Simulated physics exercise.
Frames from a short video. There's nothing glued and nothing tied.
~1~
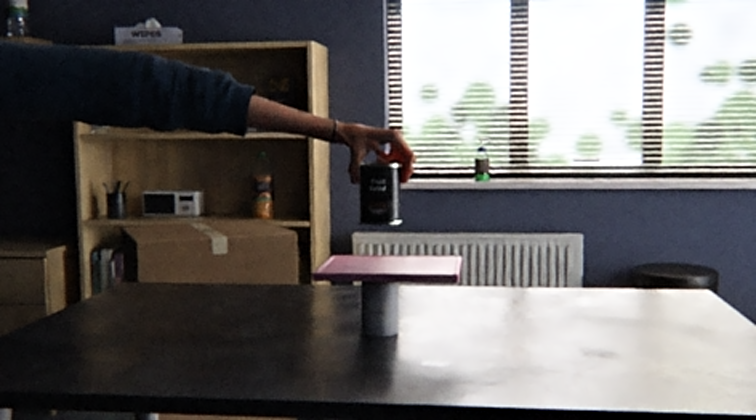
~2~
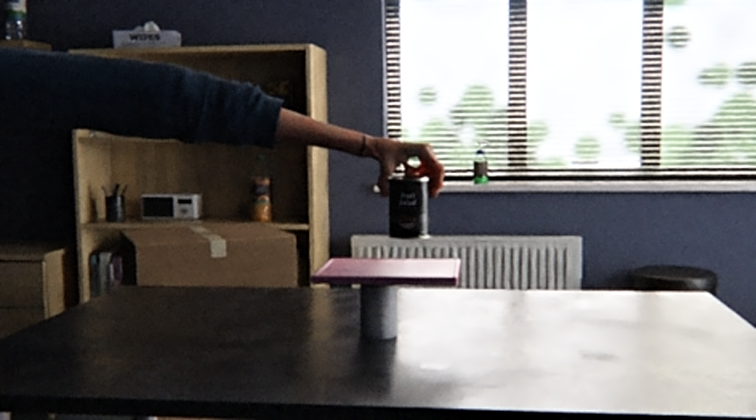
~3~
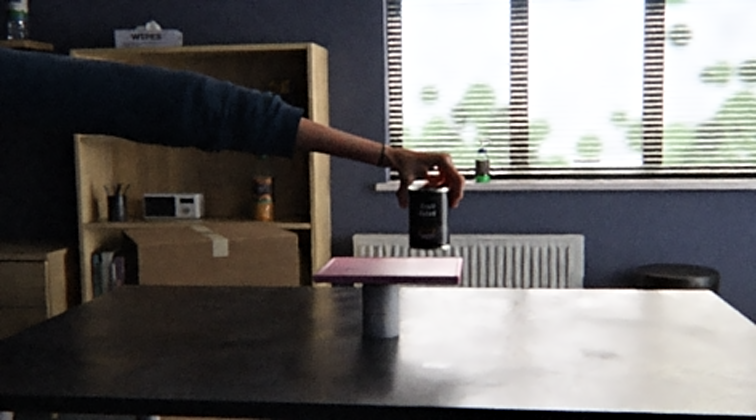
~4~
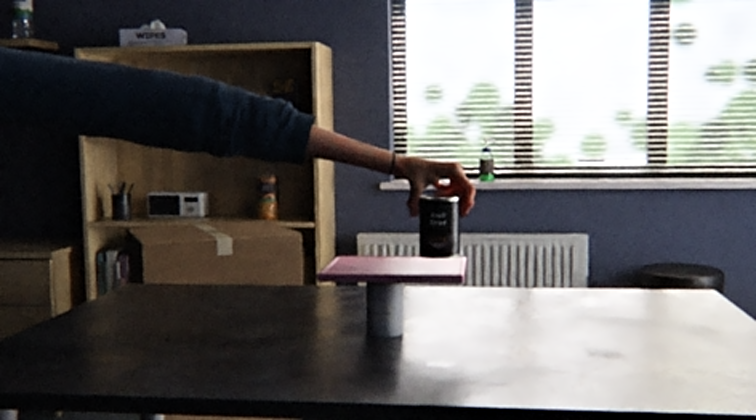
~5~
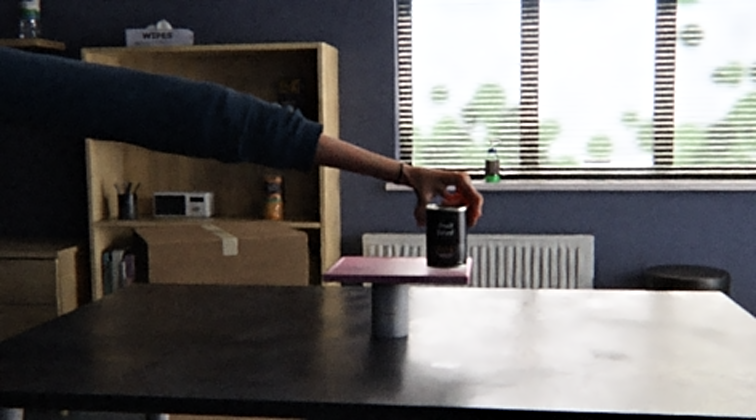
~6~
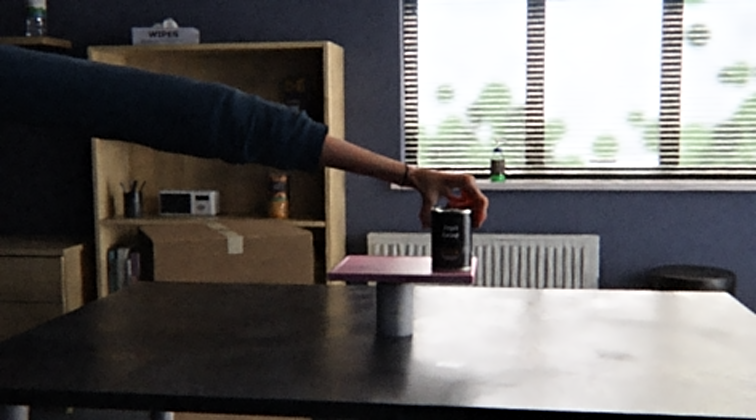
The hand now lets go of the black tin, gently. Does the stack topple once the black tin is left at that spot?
Yes, it topples.
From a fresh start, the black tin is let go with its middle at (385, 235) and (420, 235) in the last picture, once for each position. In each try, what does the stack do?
In the first case it keeps its balance; in the second case it gives way.
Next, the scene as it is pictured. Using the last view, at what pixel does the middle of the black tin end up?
Close to pixel (529, 324).
Then, 0.30 s later than the last frame, black tin now fallen; pink lid tilted by 65°.
Then, 0.80 s later than the last frame, pink lid upside down.
When it is over, fallen, pink lid and black tin; white jar as before. End places, in pixels of the last picture, black tin near (528, 324). The stack gives way.
